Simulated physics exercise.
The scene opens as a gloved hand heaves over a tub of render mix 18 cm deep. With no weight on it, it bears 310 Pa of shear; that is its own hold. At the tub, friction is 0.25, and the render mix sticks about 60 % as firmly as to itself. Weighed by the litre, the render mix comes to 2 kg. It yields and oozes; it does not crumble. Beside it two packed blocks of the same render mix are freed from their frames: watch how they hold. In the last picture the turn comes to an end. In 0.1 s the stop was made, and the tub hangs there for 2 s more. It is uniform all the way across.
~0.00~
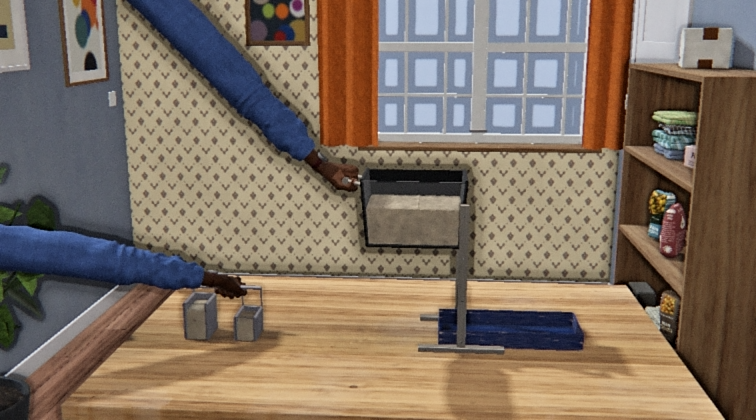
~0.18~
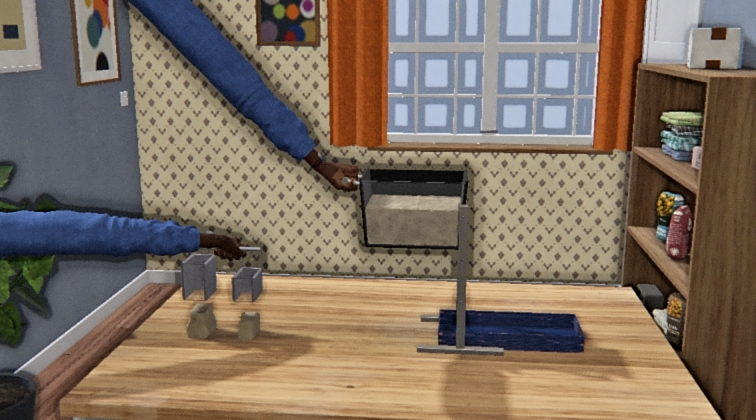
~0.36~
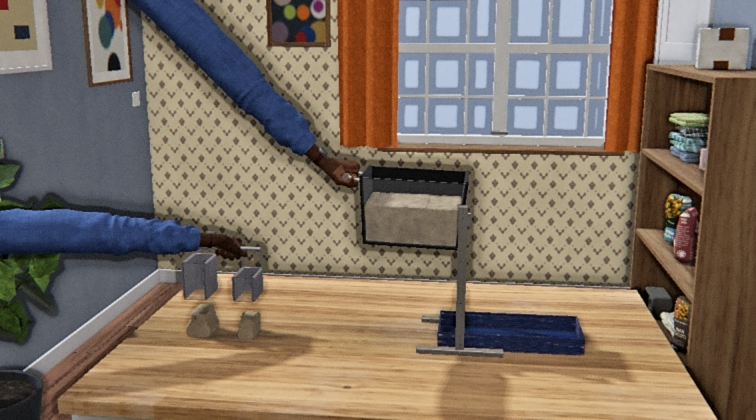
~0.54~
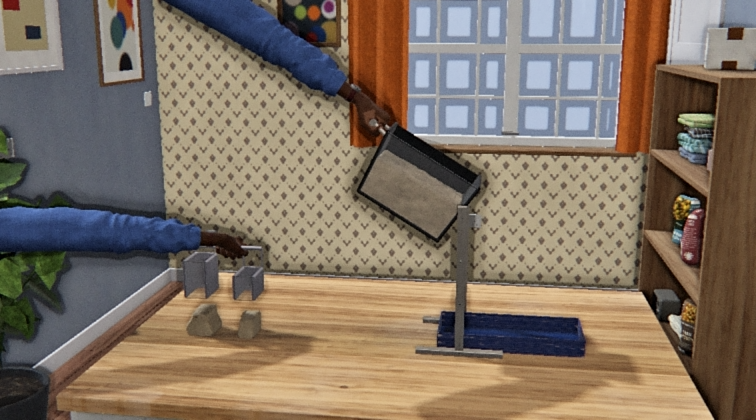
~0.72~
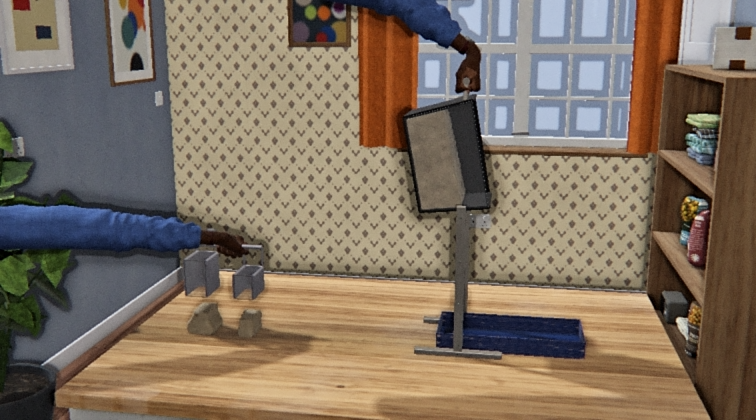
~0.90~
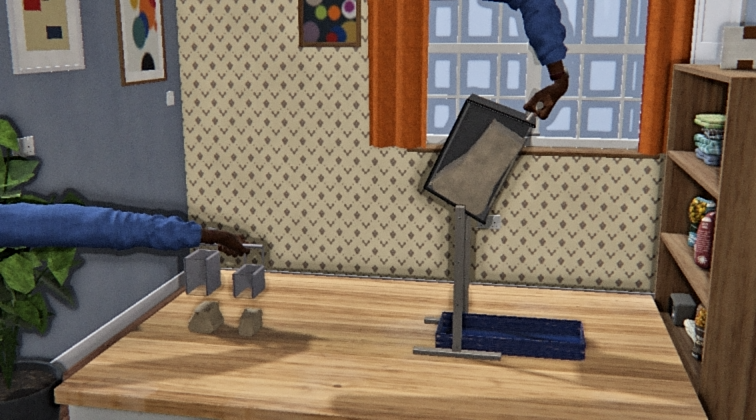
A blue-sleeved arm lifts a frame off two small grey-brown blocks on a wooden table, and the blocks slump slightly, the left one more. Another arm then swings a dark tub of the same-looking material up and over to the right on its stand, above a blue tray, the material slanting inside.
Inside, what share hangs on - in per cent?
I would say around 0 per cent.
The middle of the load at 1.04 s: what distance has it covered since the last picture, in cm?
The change is near 18 cm.
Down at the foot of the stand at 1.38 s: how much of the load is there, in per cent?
At that moment, near 100 % is down.
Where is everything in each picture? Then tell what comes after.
Handle-side rim at (363, 181), tilt 0 degrees; highest point of the render mix at (371, 208); test blocks 9.3 cm, 6.0 cm high (left to right), in the first picture.
Handle-side rim at (363, 181), tilt 0 degrees; highest point of the render mix at (370, 208); test blocks 8.2 cm, 5.9 cm high (left to right), in the second picture.
Handle-side rim at (363, 177), tilt 2 degrees; highest point of the render mix at (367, 205); test blocks 7.5 cm, 5.9 cm high (left to right), in the third picture.
Handle-side rim at (390, 132), tilt 31 degrees; highest point of the render mix at (380, 161); test blocks 7.3 cm, 5.9 cm high (left to right), in the fourth picture.
Handle-side rim at (473, 103), tilt 80 degrees; highest point of the render mix at (438, 113); test blocks 7.2 cm, 5.9 cm high (left to right), in the fifth picture.
Handle-side rim at (534, 128), tilt 115 degrees; highest point of the render mix at (494, 128); test blocks 7.2 cm, 5.9 cm high (left to right), in the sixth picture.
By 1.04 s, the tub is at 115 degrees and holds 23 %.
By 1.21 s, the tub is at 115 degrees and holds 0 %.
By 1.38 s, the tub is at 115 degrees and holds 0 %.
By 1.55 s, the tub is at 115 degrees and holds 0 %.
By 2.90 s, at the end, the tub is at 115 degrees and holds 0 %.
